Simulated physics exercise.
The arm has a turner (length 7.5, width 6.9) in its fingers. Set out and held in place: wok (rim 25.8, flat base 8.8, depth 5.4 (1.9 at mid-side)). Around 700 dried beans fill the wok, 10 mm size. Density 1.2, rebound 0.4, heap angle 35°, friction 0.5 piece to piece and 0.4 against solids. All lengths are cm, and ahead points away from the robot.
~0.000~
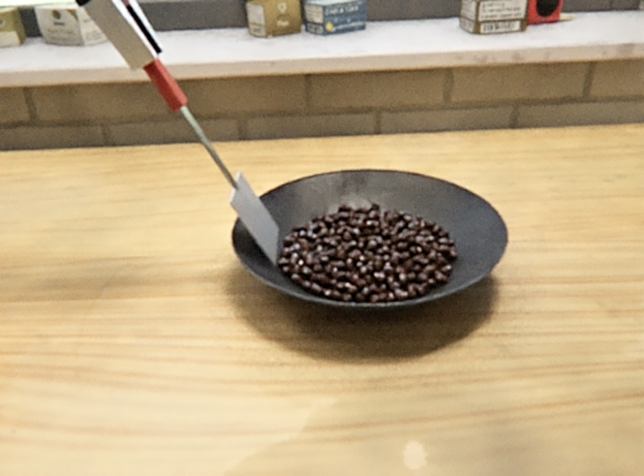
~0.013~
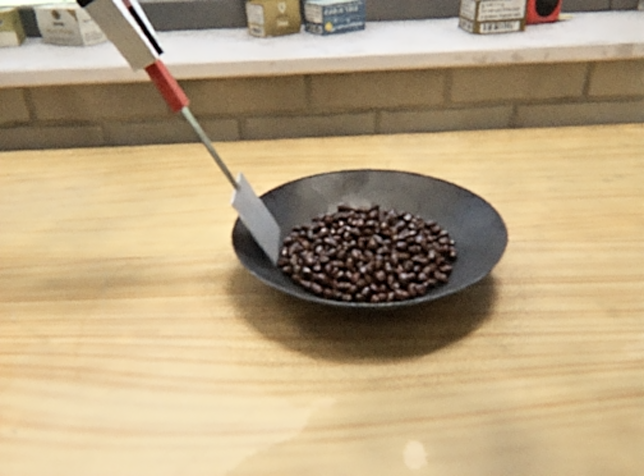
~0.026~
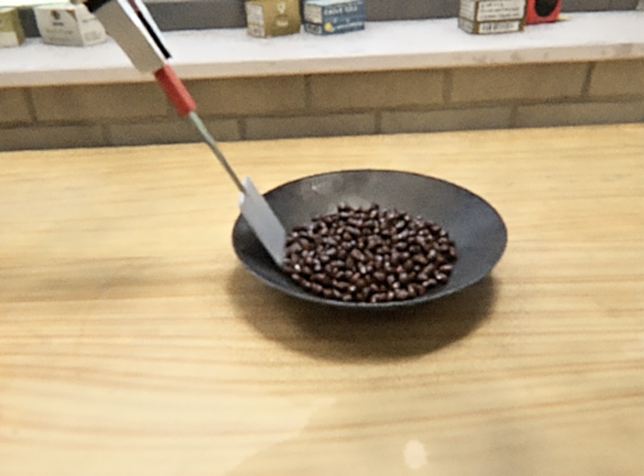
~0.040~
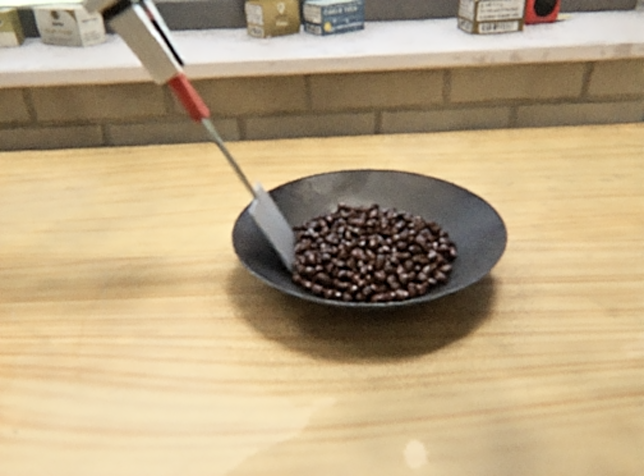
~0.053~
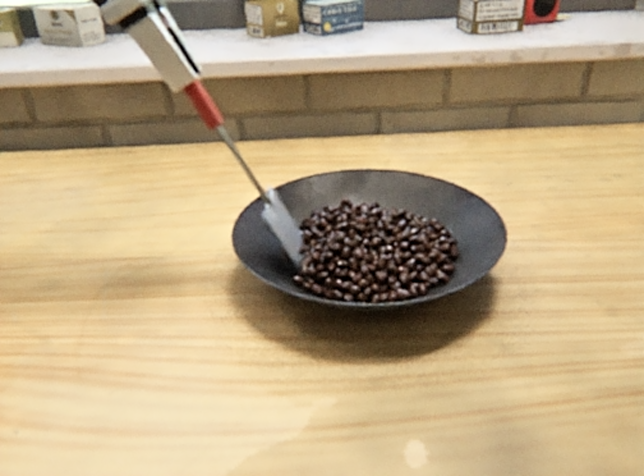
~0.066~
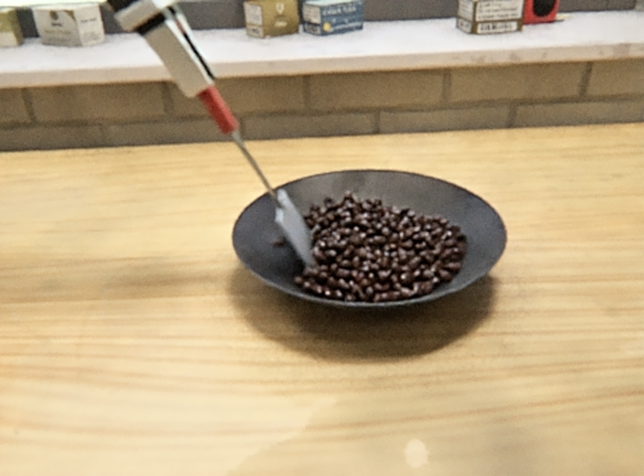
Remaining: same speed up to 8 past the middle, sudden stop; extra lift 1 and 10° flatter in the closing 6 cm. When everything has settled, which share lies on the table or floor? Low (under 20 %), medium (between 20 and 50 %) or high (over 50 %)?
A medium share, between 20 and 50 %, ends on the table or floor.
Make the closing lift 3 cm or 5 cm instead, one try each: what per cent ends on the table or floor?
About 35 and 30 per cent.
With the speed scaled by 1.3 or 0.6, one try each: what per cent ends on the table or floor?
Some 50 and 30 per cent.
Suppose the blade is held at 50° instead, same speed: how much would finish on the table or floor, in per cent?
Then about 40 per cent.
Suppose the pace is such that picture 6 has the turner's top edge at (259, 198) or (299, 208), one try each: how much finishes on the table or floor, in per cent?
About 20 and 50 per cent.
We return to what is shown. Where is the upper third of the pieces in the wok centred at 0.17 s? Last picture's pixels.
At about (449, 219).
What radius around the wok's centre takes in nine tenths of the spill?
Some 30 cm.
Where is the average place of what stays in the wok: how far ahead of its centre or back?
Roughly 3.5 cm ahead.
By 0.12 s, sloping 64°, highest piece 8 above the table; 697 in the wok.
By 0.17 s, sloping 61°, highest piece 9 above the table; 690 in the wok, 7 on the blade or in flight.
By 0.39 s, sloping 54°, highest piece 6 above the table; 433 in the wok, 256 on the table or floor, 8 on the blade or in flight.
By 1.44 s, sloping 54°, highest piece 6 above the table; 433 in the wok, 264 on the table or floor.
Final count, 433 in the wok, 264 on the table or floor. That is 38 % on the table or floor.
